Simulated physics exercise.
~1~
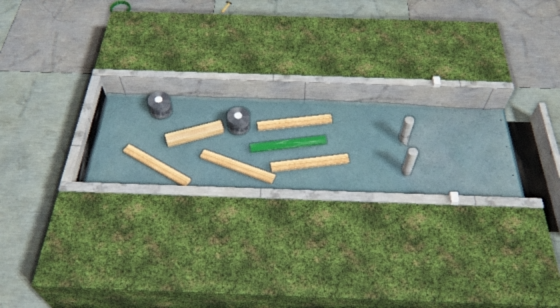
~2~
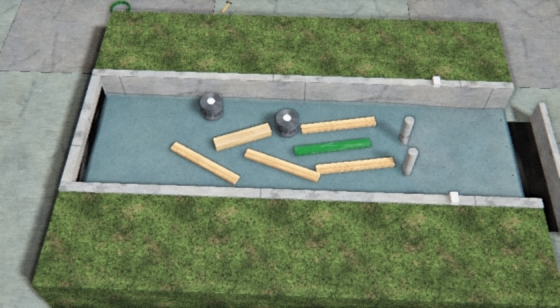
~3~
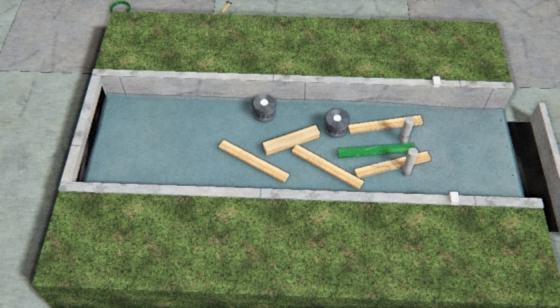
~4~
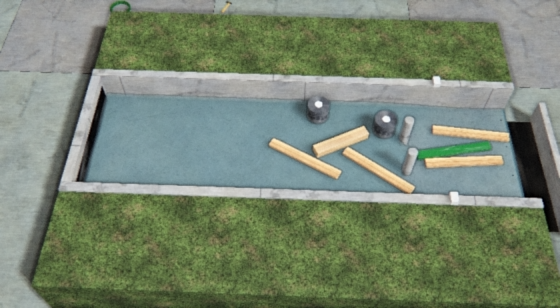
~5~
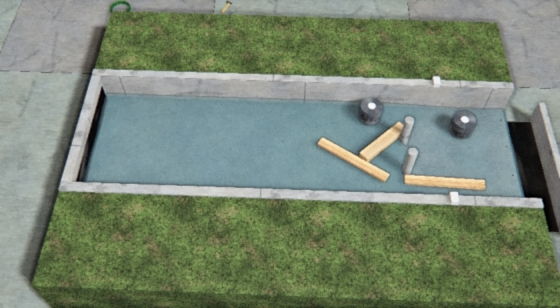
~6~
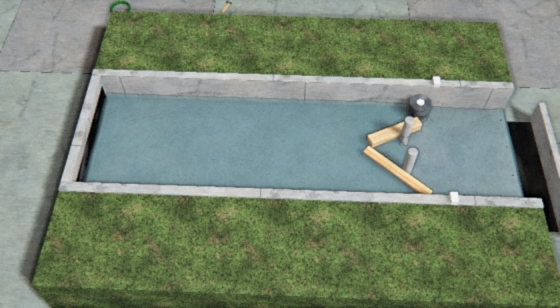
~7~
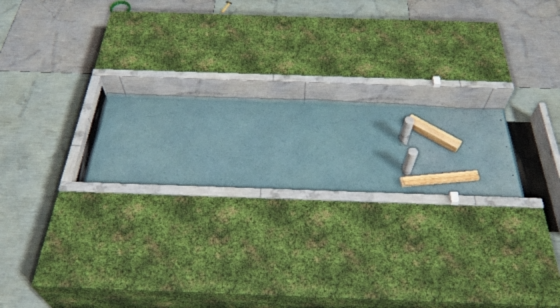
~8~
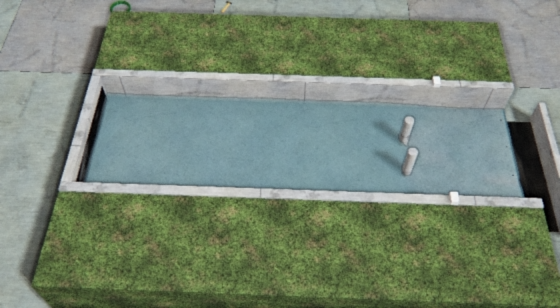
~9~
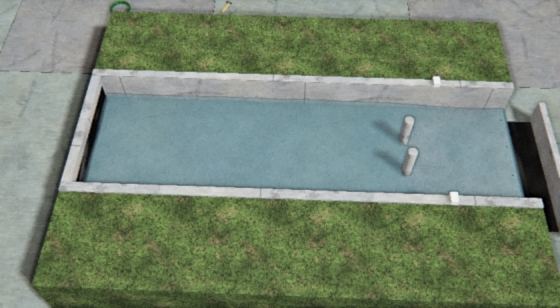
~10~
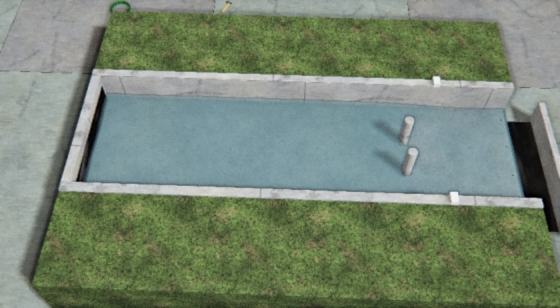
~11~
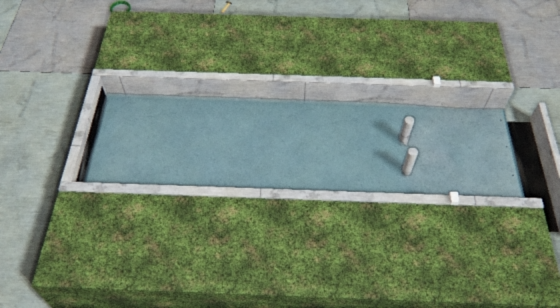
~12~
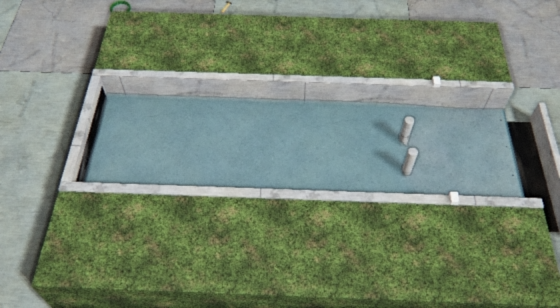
In a walled water channel, planks and tubs drift right past two posts and disappear.
